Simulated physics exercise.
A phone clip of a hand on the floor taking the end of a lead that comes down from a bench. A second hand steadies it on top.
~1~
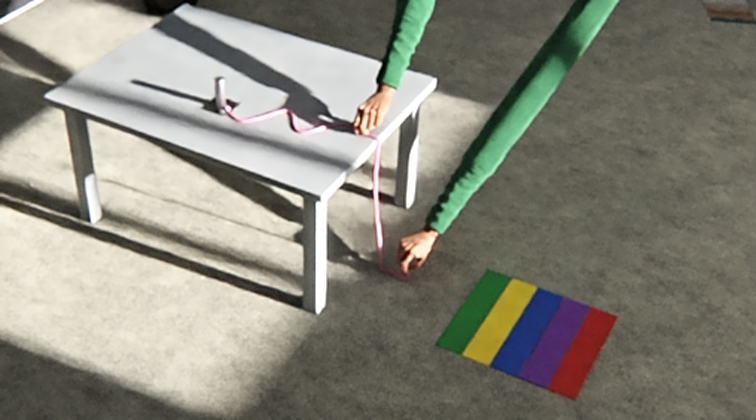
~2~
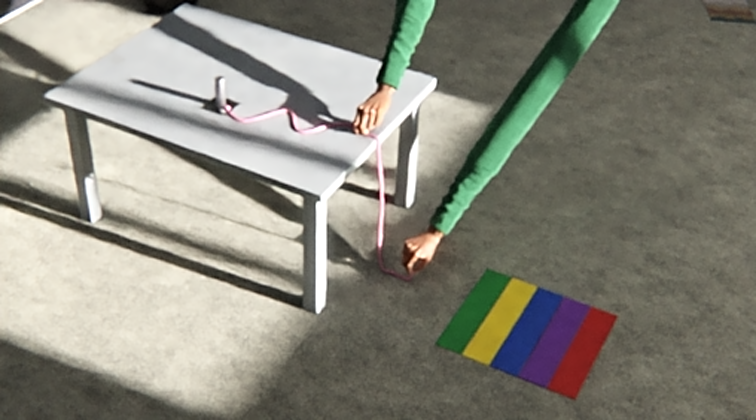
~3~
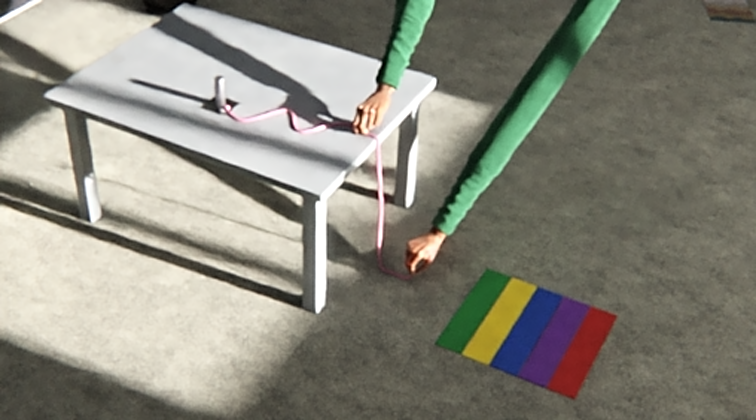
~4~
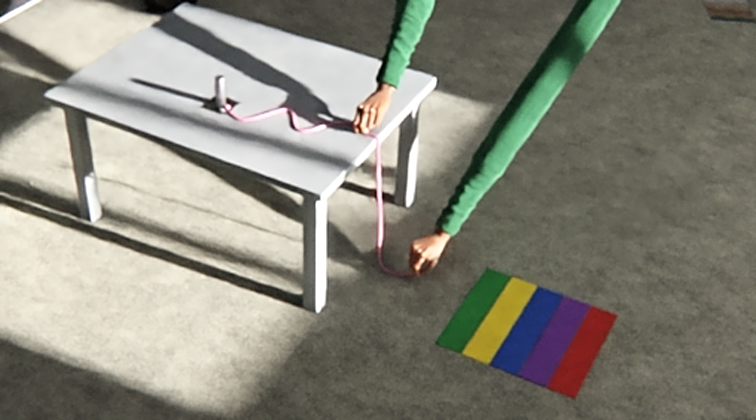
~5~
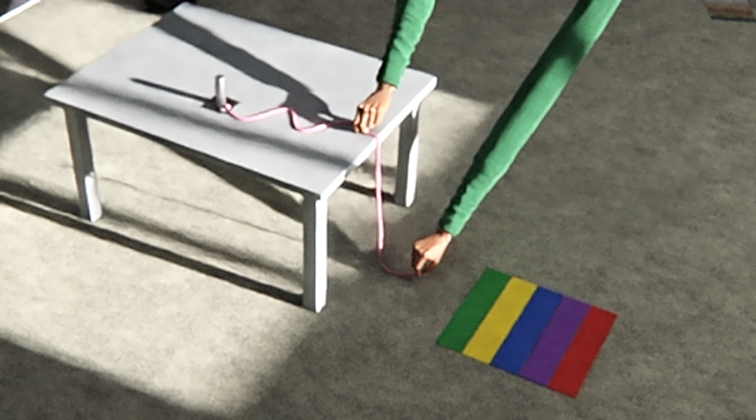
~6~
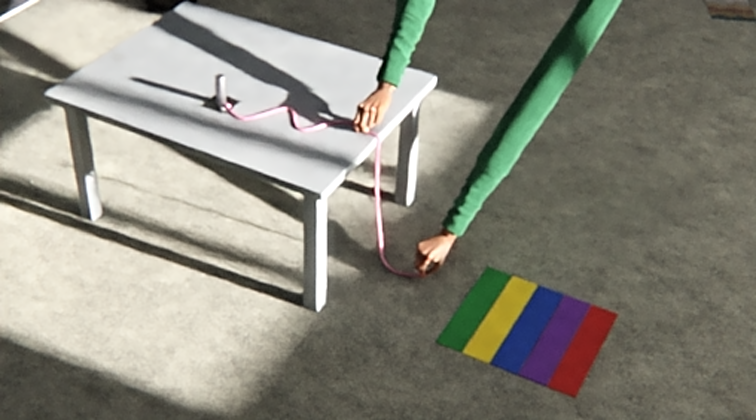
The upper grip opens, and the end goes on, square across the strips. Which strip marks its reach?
It halts on the purple strip.
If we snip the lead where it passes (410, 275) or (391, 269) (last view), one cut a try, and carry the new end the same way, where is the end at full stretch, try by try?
Near (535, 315) and (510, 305).
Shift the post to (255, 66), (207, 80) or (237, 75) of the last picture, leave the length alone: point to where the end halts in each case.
The places are (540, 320), (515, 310) and (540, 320).
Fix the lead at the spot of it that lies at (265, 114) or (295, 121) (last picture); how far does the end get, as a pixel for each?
Try by try, around (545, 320) and (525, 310).
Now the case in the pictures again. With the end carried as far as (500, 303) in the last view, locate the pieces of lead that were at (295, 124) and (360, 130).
Near (328, 129) and (381, 169).
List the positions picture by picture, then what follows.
The first frame shows end (408, 271); green (458, 335); yellow (485, 346); blue (512, 356); purple (540, 367); red (569, 379).
The second frame shows end (413, 272); lead through (244, 121) (294, 120) (335, 125) (378, 154) (381, 208) (380, 257).
The third frame shows end (415, 273).
The fourth frame shows end (419, 274); lead through (244, 120) (294, 119) (335, 124) (378, 153) (380, 207) (379, 256).
The fifth frame shows end (421, 274).
The sixth frame shows end (426, 275); lead through (244, 118) (295, 118) (336, 123) (378, 152) (377, 205) (382, 256).
A little later, end near (500, 303); over yellow.
Next, end near (537, 317); over blue.
When it is tight, end near (559, 325); over purple. Over purple.
